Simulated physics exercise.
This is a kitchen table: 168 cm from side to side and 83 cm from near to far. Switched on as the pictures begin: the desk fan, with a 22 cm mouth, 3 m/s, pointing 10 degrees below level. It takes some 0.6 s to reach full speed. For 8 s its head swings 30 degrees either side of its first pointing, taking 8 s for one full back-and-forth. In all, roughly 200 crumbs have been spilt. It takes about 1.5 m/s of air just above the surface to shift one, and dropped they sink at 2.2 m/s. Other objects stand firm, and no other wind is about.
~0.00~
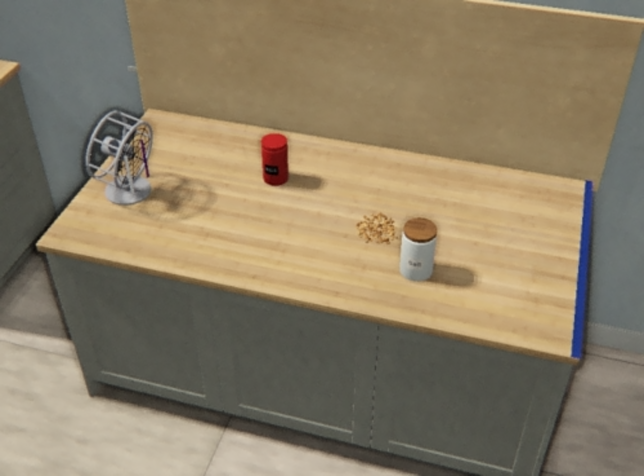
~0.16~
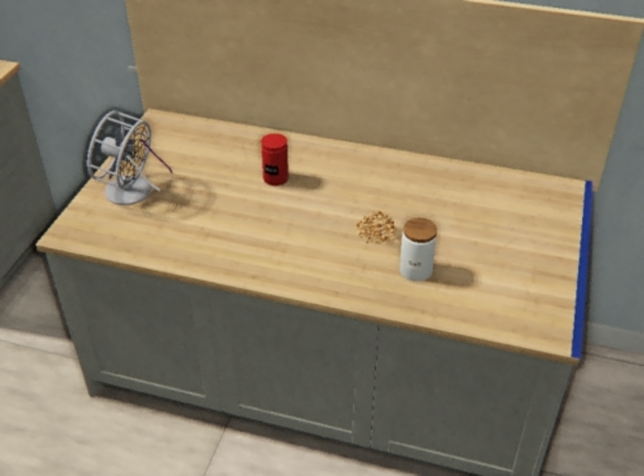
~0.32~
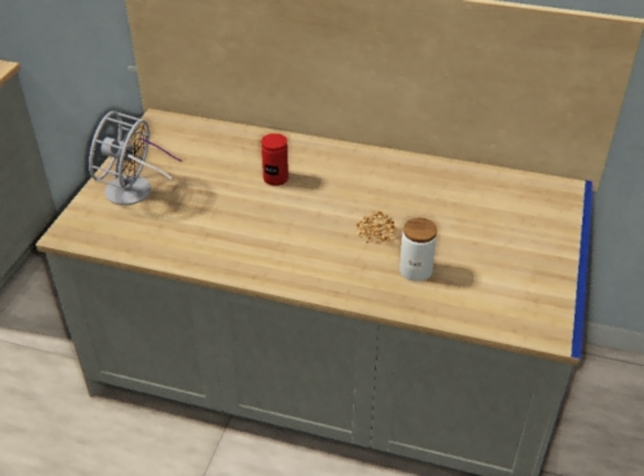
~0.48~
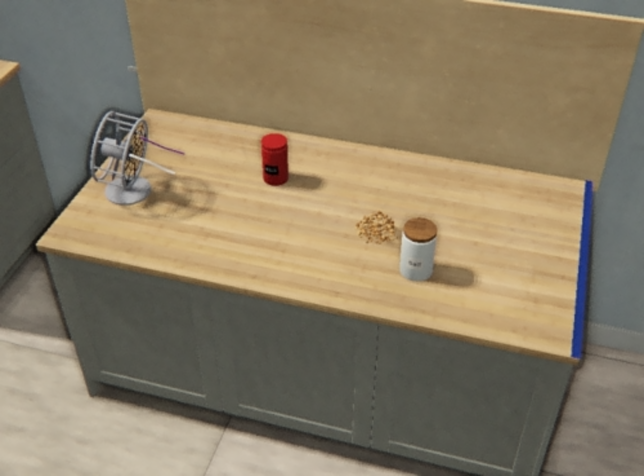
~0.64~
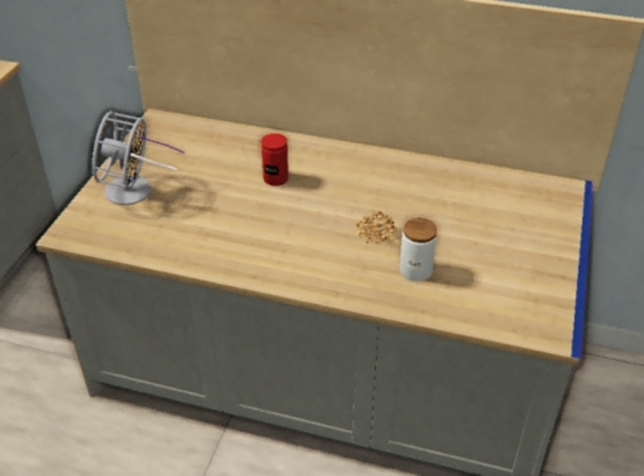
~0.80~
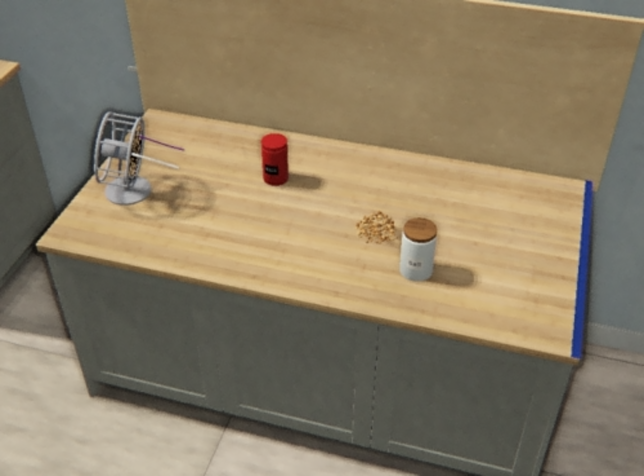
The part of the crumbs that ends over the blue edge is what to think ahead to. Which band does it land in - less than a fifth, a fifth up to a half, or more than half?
It lands at more than half.
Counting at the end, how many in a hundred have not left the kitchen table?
Roughly 0 in a hundred.
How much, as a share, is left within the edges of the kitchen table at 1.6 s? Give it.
Roughly 80 per cent.
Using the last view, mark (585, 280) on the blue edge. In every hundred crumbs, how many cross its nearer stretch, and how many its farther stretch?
Roughly 20 per cent nearer, roughly 80 per cent farther.
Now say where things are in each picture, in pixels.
In the first picture, the middle of the crumbs is near (378, 228), none has stirred yet and the mouth of the desk fan is at (120, 150).
In the second picture, the middle of the crumbs is near (378, 228), none has stirred yet and the blue edge is centred on (587, 260).
In the third picture, the middle of the crumbs is near (378, 228), none has stirred yet, the top of a jar is at (420, 228) and the top of a jar is at (274, 140).
In the fourth picture, the middle of the crumbs is near (378, 228), none has stirred yet and the head of the desk fan has turned about 11 degrees towards the back.
In the fifth picture, the middle of the crumbs is near (378, 228) and none has stirred yet.
In the sixth picture, the middle of the crumbs is near (378, 228), none has stirred yet and the head of the desk fan has turned about 18 degrees towards the back.
After 1.6 s the count stands so, 8 % are over the blue edge; the middle of those left on the top is near (564, 265).
After 2.6 s the count stands so, 92 % are over the blue edge.
After 4.4 s the count stands so, 100 % are over the blue edge.
After 8.0 s, at the end, 100 % are over the blue edge.
